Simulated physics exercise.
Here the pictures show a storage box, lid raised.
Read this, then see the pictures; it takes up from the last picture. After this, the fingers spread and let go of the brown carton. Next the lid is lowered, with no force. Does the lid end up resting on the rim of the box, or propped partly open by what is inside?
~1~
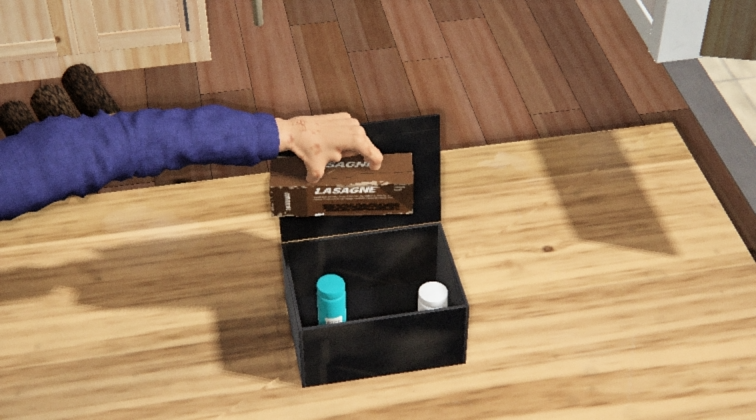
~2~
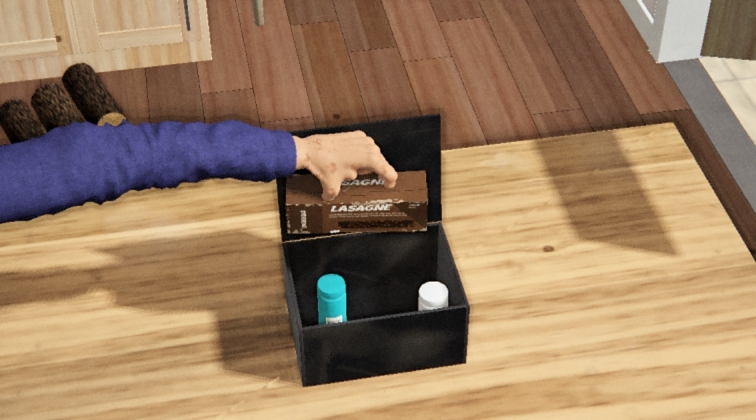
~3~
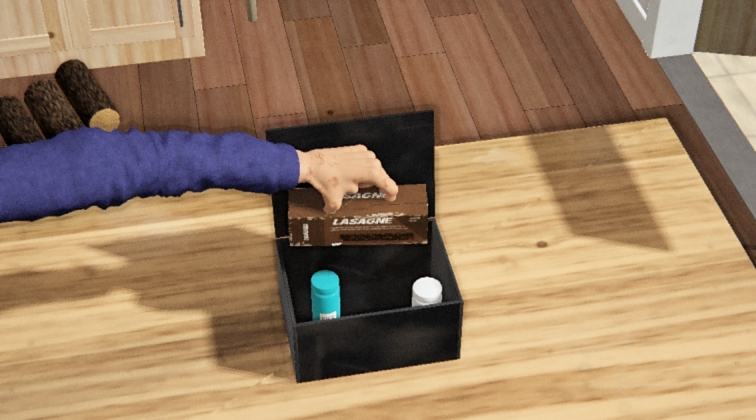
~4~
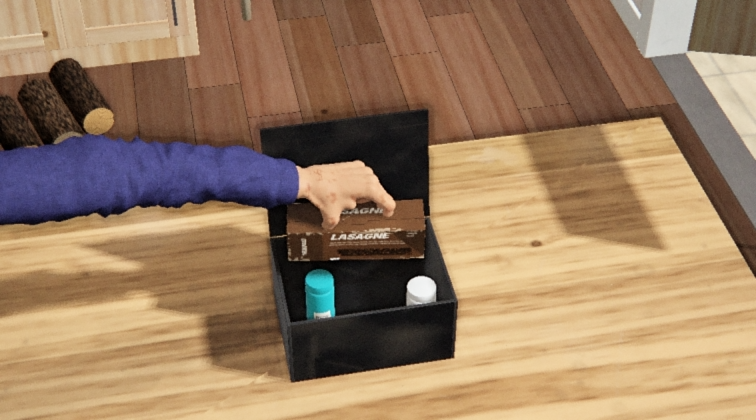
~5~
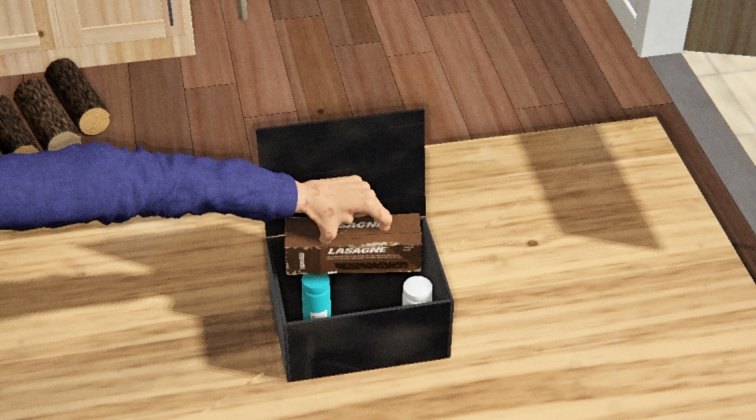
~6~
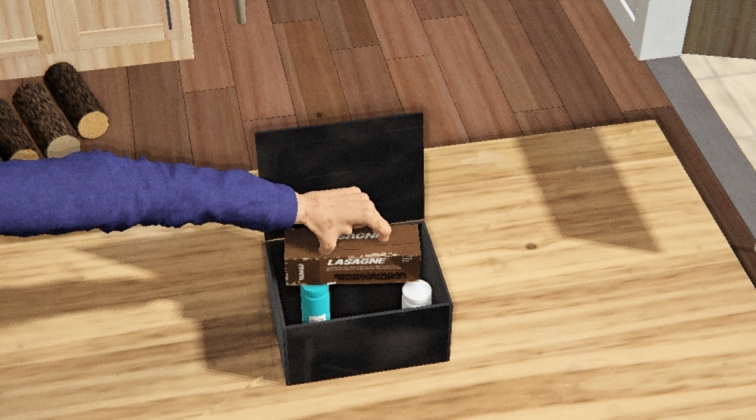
Sits flush.
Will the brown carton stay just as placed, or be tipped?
Looking at the last picture, it sits at an angle.
Then, 1.20 s on from there, lid starting down; brown carton on its side near (357, 288); turquoise shaker shifted a little.
Then, 1.90 s on from there, lid 22° above the rim; brown carton on its side near (357, 288); turquoise shaker shifted a little.
In the end, lid shut; toppled in the box, brown carton; the other 2 unmoved. At the end, from the last picture's camera, brown carton near (357, 288).
